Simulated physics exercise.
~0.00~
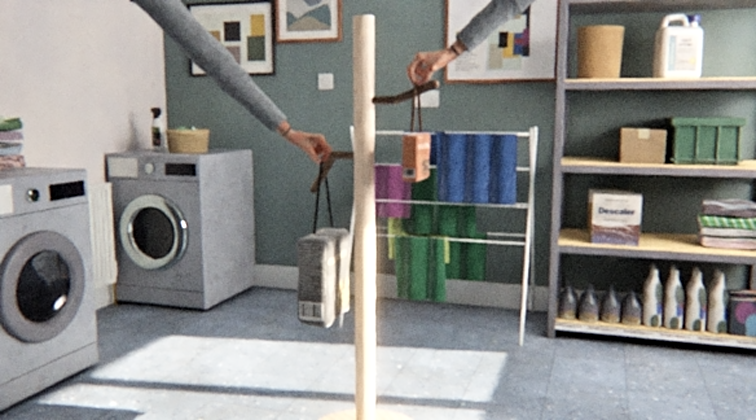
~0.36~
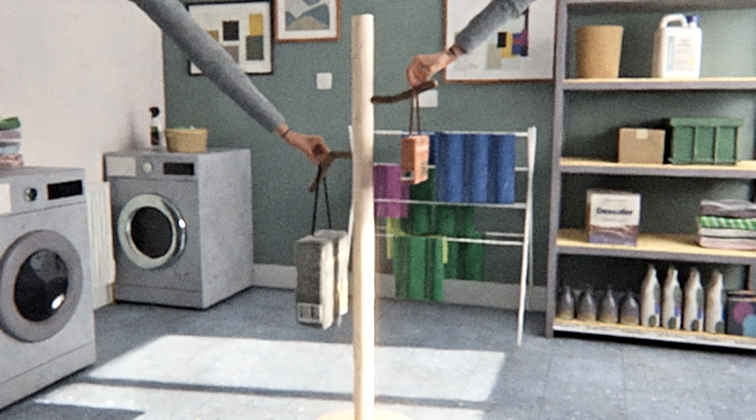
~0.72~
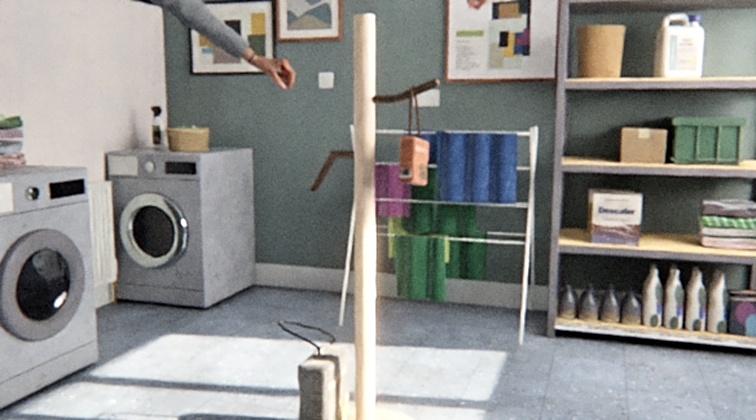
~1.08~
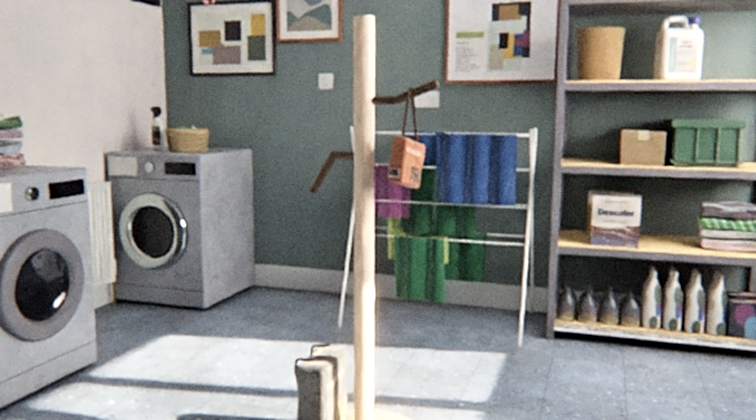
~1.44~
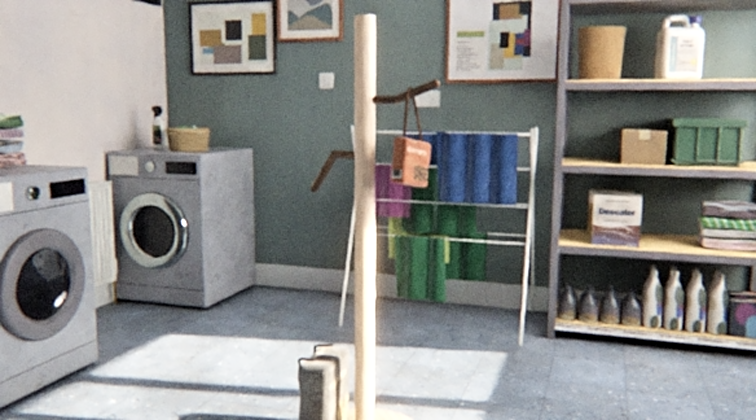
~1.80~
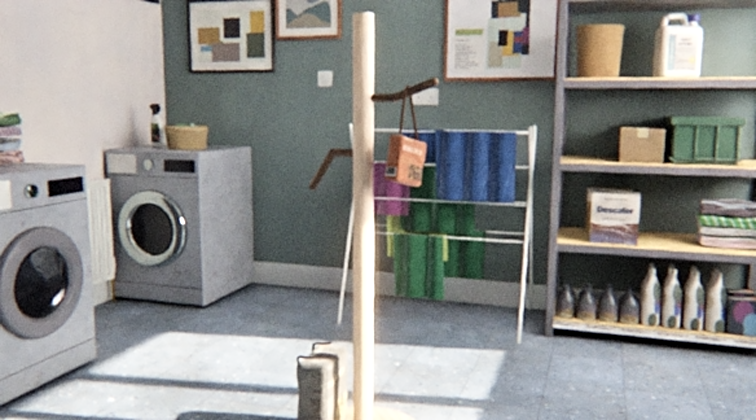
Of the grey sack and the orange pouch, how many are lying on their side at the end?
Neither of them is lying on its side. The grey sack stands upright on the floor, and the orange pouch hangs from the right peg with a slight tilt.
In a laundry room with washing machines, a drying rack and stocked shelves, a wooden post stands with a peg on each side. Two hands reach in, the left one by a grey sack hanging from a dark loop and the right one by a small orange pouch. The hands let go and draw back out of view. The grey sack drops to the floor with its loop, landing upright beside the foot of the post. The orange pouch stays on the right peg, tilting and turning slightly, and is still hanging there at the end.
